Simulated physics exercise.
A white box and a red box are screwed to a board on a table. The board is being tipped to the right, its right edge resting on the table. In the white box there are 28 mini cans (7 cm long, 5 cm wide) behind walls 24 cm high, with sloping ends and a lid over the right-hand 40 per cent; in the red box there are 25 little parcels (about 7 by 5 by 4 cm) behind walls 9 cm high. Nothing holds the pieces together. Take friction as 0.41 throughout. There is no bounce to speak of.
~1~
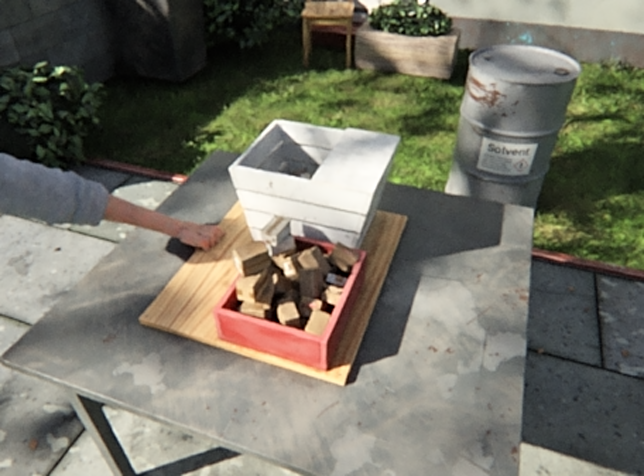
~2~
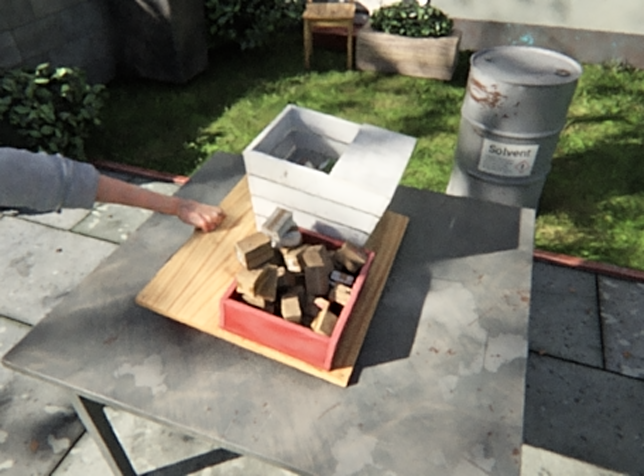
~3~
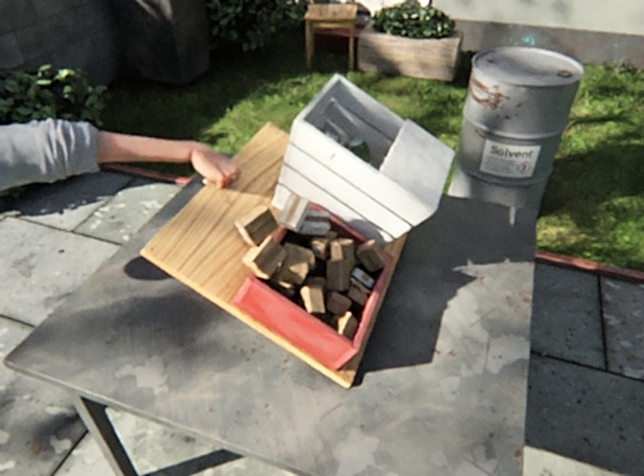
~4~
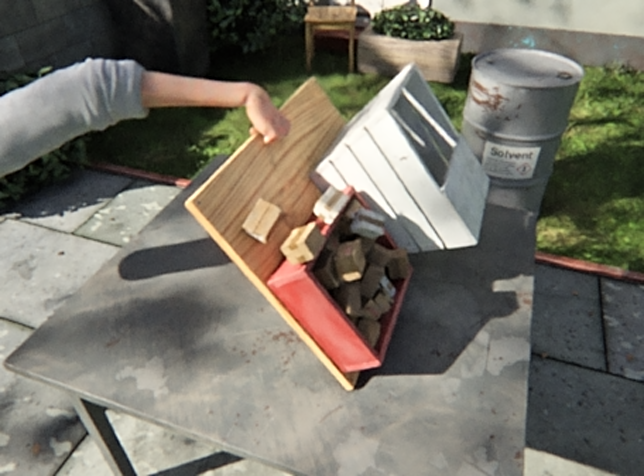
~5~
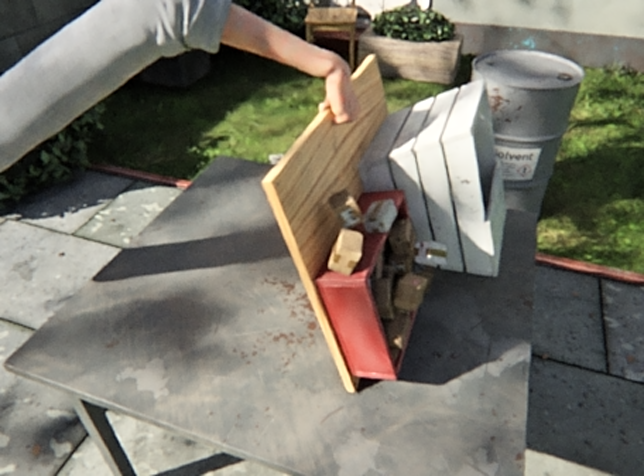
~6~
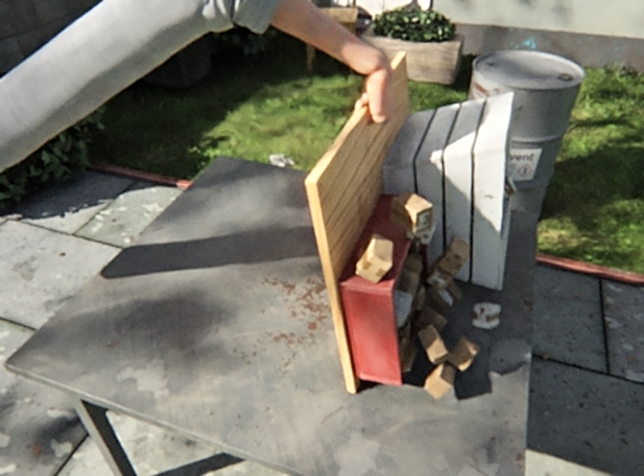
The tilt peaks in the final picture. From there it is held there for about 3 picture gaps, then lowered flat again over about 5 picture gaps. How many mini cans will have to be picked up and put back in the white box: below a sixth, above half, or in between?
The white box loses less than a sixth of its mini cans.
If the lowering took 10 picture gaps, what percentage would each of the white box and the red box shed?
In that case white box 0, red box 70 per cent.
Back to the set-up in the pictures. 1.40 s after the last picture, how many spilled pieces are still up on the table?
About 12.
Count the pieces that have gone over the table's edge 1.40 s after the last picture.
Some 8 pieces.
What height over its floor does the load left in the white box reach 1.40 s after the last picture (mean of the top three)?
Roughly 14 cm high.
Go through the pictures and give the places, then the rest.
In the first frame (each is followed by its nearest rim corner in this view), white box, (368, 193); red box, (321, 339); 0° from level; none out.
White box, (386, 196); red box, (330, 340); 8° from level, in the second frame.
White box, (429, 209); red box, (353, 345); 29° from level; 1 out, the lowest parcel at (257, 225), in the third frame.
White box, (471, 238); red box, (379, 358); 52° from level; 2 out, the lowest parcel at (331, 204), in the fourth frame.
White box, (492, 270); red box, (396, 373); 73° from level; 4 out, the lowest parcel at (411, 292), in the fifth frame.
White box, (497, 284); red box, (402, 380); 81° from level; 11 out, the lowest parcel at (440, 378), in the sixth frame.
Then, 0.22 s after the last picture, tilt 81°; white box 27 in, 1 out and red box 9 in, 16 out.
Then, 0.51 s after the last picture, tilt 50°; white box 27 in, 1 out and red box 7 in, 18 out.
Then, 0.90 s after the last picture, tilt 0°; white box 27 in, 1 out and red box 7 in, 18 out.
Outcome (1.40 s after the last picture), white box 27 in, 1 out and red box 7 in, 18 out. Asked share, 1 of 28, 4 per cent.
